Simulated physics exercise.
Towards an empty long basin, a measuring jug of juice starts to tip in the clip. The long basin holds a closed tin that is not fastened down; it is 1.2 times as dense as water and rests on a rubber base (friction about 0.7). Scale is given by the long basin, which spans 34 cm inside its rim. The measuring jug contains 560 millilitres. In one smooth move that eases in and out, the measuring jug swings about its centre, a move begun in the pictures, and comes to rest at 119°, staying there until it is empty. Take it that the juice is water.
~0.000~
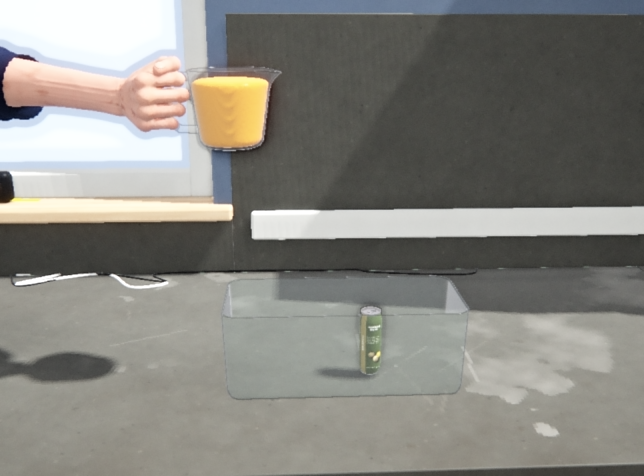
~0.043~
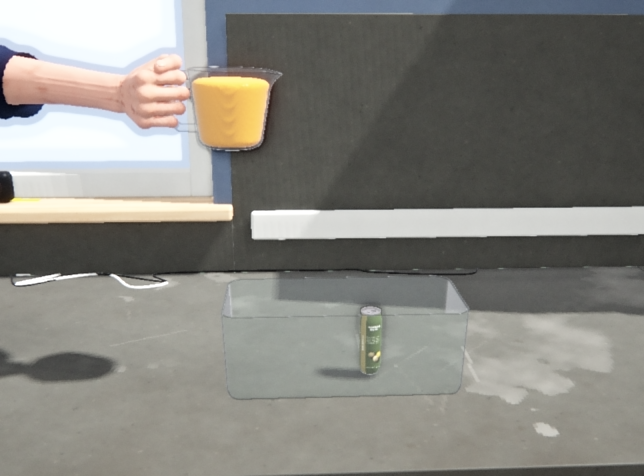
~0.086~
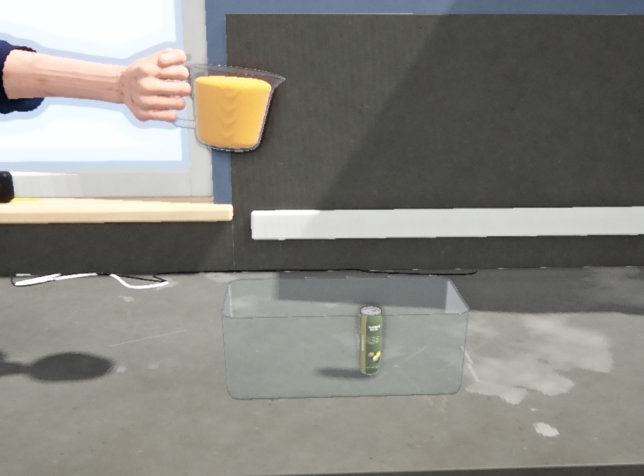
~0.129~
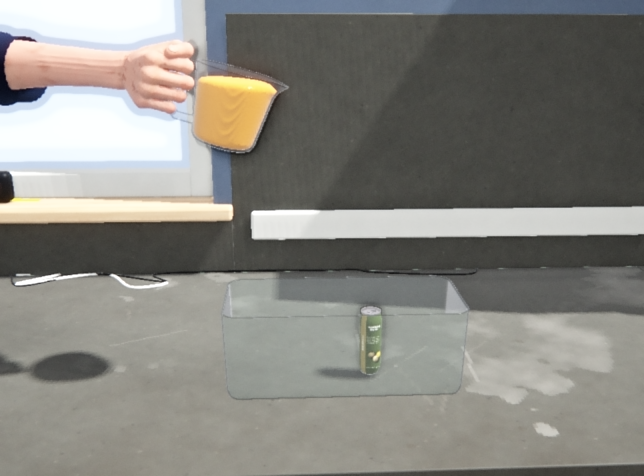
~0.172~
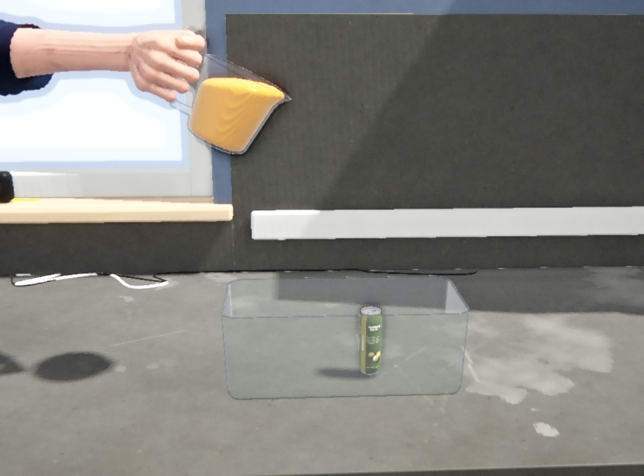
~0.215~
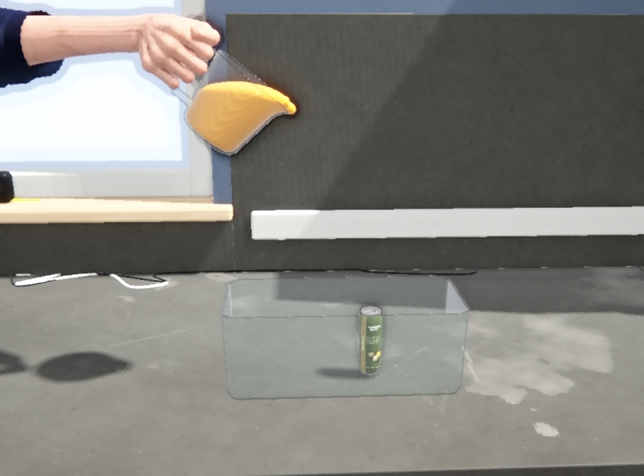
At first, a hand at the left holds a clear measuring jug of orange juice upright above a long, see-through basin with a green tin standing inside. The hand then rises as it tilts the jug steadily to the right, and the juice slides up to the spout's lip.
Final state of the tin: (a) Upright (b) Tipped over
b, tipped over.
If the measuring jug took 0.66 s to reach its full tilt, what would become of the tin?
Then it topples.
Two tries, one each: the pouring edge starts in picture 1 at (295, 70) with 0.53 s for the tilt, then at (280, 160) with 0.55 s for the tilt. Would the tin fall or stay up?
Run one: It tumbles. Run two: It does not tip.
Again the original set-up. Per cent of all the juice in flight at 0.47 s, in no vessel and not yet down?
It comes to roughly 62 per cent.
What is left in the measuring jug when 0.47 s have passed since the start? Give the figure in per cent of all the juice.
Portion remaining: Approx. 28 per cent.
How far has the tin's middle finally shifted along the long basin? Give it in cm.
Net tin displacement: Roughly 7.5 cm.
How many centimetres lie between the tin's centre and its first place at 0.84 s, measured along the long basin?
7 cm, roughly.
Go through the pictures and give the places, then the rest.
The first picture shows tilt 0°; pouring edge (281, 71); surface from (192, 81) to (269, 81); the long basin's rim runs from (225, 299) to (458, 295); the tin's top is at (371, 314).
The second picture shows tilt 2°; pouring edge (282, 73); surface from (193, 81) to (270, 82).
The third picture shows tilt 7°; pouring edge (285, 78); surface from (195, 79) to (272, 84).
The fourth picture shows tilt 15°; pouring edge (289, 86); surface from (198, 79) to (277, 86).
The fifth picture shows tilt 26°; pouring edge (292, 98); surface from (200, 84) to (283, 91).
The sixth picture shows tilt 40°; pouring edge (292, 112); surface from (196, 94) to (287, 103); 2 per cent is over the edge.
By 0.47 s the tilt is 112° and 28 per cent is still to pour; the tin stands where it began.
By 0.65 s the tilt is 119° and 1 per cent is still to pour; the tin leans 19°.
By 0.84 s the tilt is 119° and 0 per cent is still to pour; the tin lies on its side.
By 1.05 s the tilt is 119° and 0 per cent is still to pour; the tin lies on its side.
At rest the tin lies on its side.
